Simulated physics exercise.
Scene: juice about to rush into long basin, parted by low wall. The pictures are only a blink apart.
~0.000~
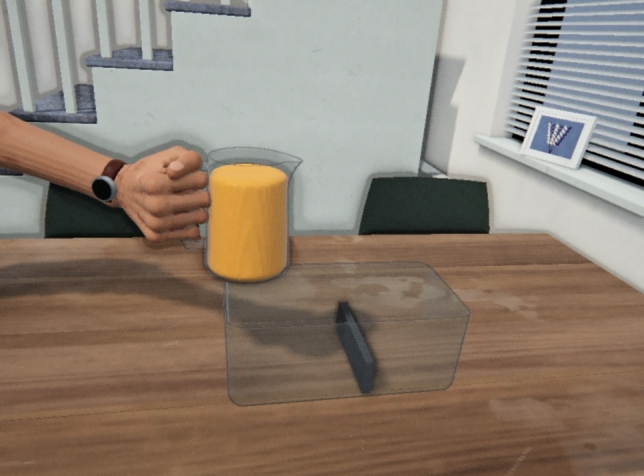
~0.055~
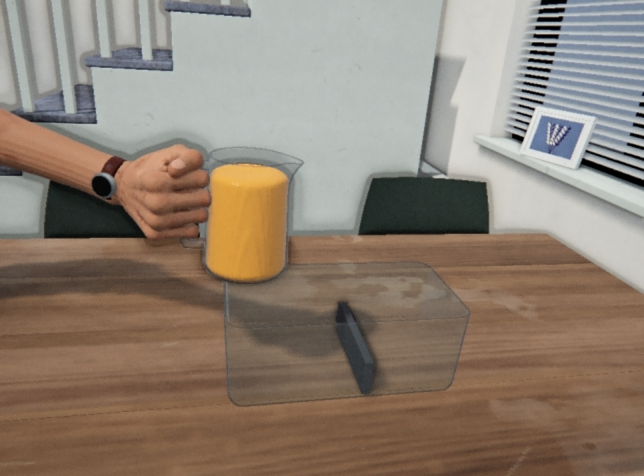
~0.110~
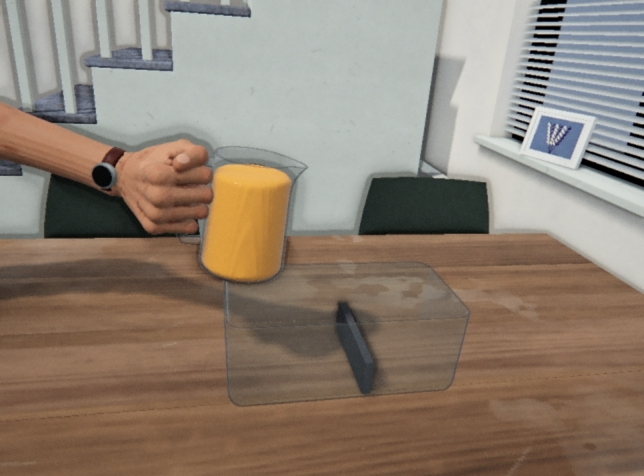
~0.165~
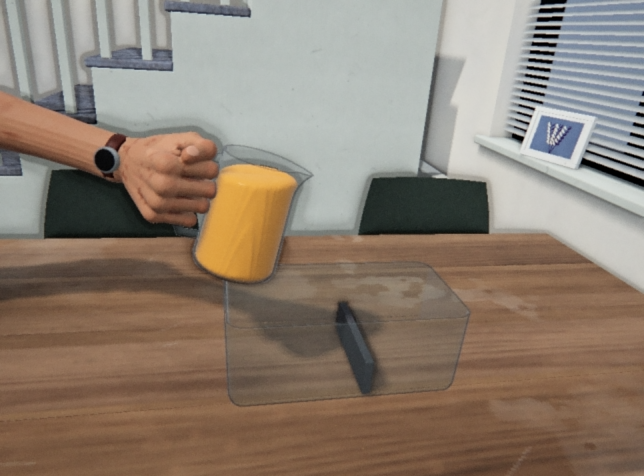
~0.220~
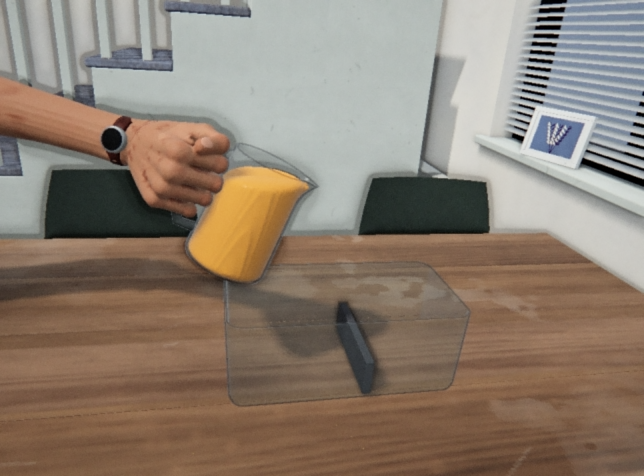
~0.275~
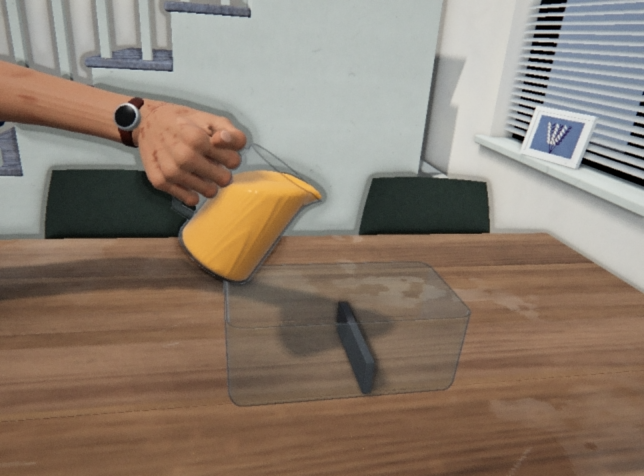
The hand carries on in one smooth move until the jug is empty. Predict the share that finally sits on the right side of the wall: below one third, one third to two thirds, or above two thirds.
Right-side share: Below one third.
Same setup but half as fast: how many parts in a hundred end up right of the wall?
Roughly 30 in a hundred.
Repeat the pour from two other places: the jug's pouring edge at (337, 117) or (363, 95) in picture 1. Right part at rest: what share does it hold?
About 75 % the first time, about 75 % the second.
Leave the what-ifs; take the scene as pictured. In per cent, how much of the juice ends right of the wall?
Share approx. 10 %.
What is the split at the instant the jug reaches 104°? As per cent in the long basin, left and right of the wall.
On the left near 10 in a hundred, on the right near 10 in a hundred.
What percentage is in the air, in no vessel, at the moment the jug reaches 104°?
It works out to about 15 percent.
A moment on, the jug is tipped right over and 63 per cent is still to pour, 12 is left of the wall and 8 right of it.
Next, the jug is tipped right over and 12 per cent is still to pour, 70 is left of the wall and 10 right of it.
Then the jug is tipped right over and 0 per cent is still to pour, 80 is left of the wall and 11 right of it.
Later the jug is tipped right over and 0 per cent is still to pour, 81 is left of the wall and 11 right of it.
In the end 81 per cent lies left of the wall, 12 right of it and 8 outside.
